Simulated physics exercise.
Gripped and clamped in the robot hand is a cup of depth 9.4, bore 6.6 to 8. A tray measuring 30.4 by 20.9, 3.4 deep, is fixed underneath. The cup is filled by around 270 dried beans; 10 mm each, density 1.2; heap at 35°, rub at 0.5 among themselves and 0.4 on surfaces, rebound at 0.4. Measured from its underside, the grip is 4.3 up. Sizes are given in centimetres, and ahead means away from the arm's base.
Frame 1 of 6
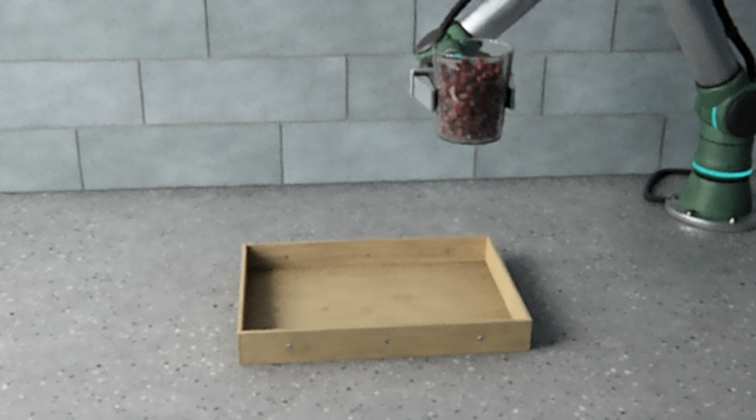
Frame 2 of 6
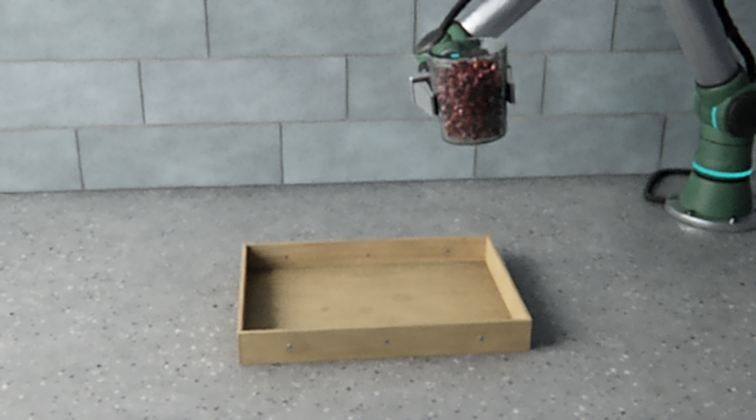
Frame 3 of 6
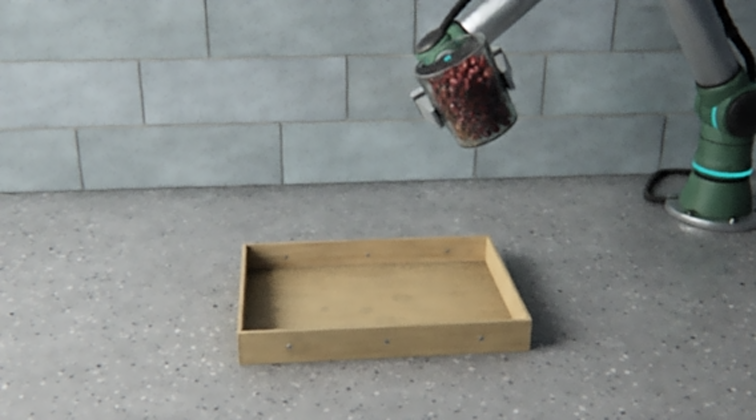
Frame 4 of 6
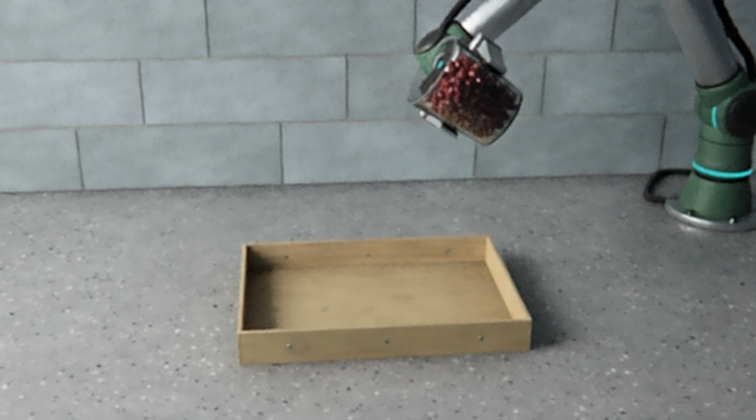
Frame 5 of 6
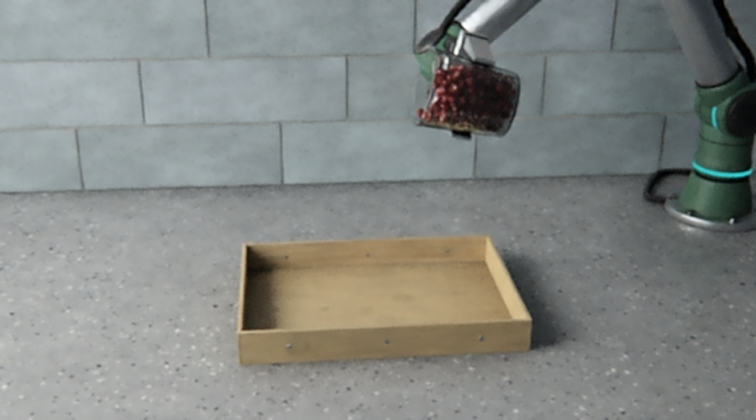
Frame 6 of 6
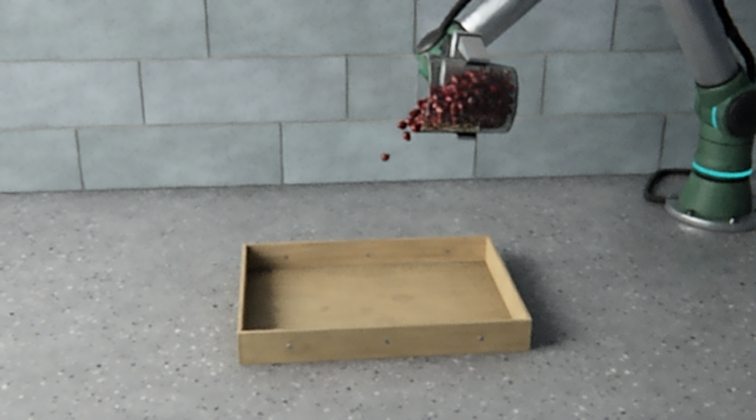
On a speckled grey counter against a tiled wall, a robot arm holds a clear cup of dark red beans above and behind a shallow wooden tray, rotating it leftward until nearly horizontal as a few beans leave its mouth.
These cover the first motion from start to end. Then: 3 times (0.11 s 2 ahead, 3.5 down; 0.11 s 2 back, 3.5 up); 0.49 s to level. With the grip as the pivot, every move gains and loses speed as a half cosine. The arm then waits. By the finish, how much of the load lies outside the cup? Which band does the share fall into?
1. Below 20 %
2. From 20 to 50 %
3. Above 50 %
From 20 to 50 %.
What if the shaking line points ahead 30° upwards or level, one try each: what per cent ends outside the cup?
Near 95 and 90 percent respectively.
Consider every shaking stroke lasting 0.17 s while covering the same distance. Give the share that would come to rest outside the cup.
It would be some 15 %.
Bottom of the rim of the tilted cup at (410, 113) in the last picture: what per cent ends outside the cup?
The share is about 5 percent.
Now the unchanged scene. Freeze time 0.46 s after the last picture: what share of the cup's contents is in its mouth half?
I'd say close to 40 per cent.
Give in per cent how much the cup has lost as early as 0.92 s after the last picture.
I'd put it at some 30 percent.
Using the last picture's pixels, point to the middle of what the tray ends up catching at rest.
In the final picture, somewhere near (340, 303).
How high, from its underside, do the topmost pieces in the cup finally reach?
Height at rest: About 8.5 centimetres.
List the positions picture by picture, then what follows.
In the first frame, cup middle at (471, 93), level; upper third of the load around (472, 82), from x 440 to 500, top at y 65; 268 in the cup.
In the second frame, cup middle at (470, 93), tilted 8° forward; upper third of the load around (473, 82), from x 440 to 500, top at y 65.
In the third frame, cup middle at (469, 94), tilted 29° forward; upper third of the load around (474, 82), from x 435 to 510, top at y 60.
In the fourth frame, cup middle at (468, 95), tilted 55° forward; upper third of the load around (472, 82), from x 430 to 510, top at y 60.
In the fifth frame, cup middle at (467, 96), tilted 76° forward; upper third of the load around (472, 82), from x 420 to 510, top at y 70.
In the sixth frame, cup middle at (467, 97), tilted 84° forward; upper third of the load around (482, 86), from x 385 to 510, top at y 70; 266 in the cup, 2 in flight or on a rim.
Then, 0.46 s after the last picture, tilted 84° forward, highest piece 27 above the table; 227 in the cup, 25 in the tray, 16 in flight or on a rim.
Then, 0.92 s after the last picture, tilted 38° forward, highest piece 28 above the table; 193 in the cup, 74 in the tray, 1 in flight or on a rim.
Then, 1.35 s after the last picture, level, highest piece 29 above the table; 193 in the cup, 75 in the tray.
Then, 2.40 s after the last picture, level, highest piece 29 above the table; 193 in the cup, 75 in the tray.
Final count, 193 in the cup, 75 in the tray. That is 28 % outside the cup.
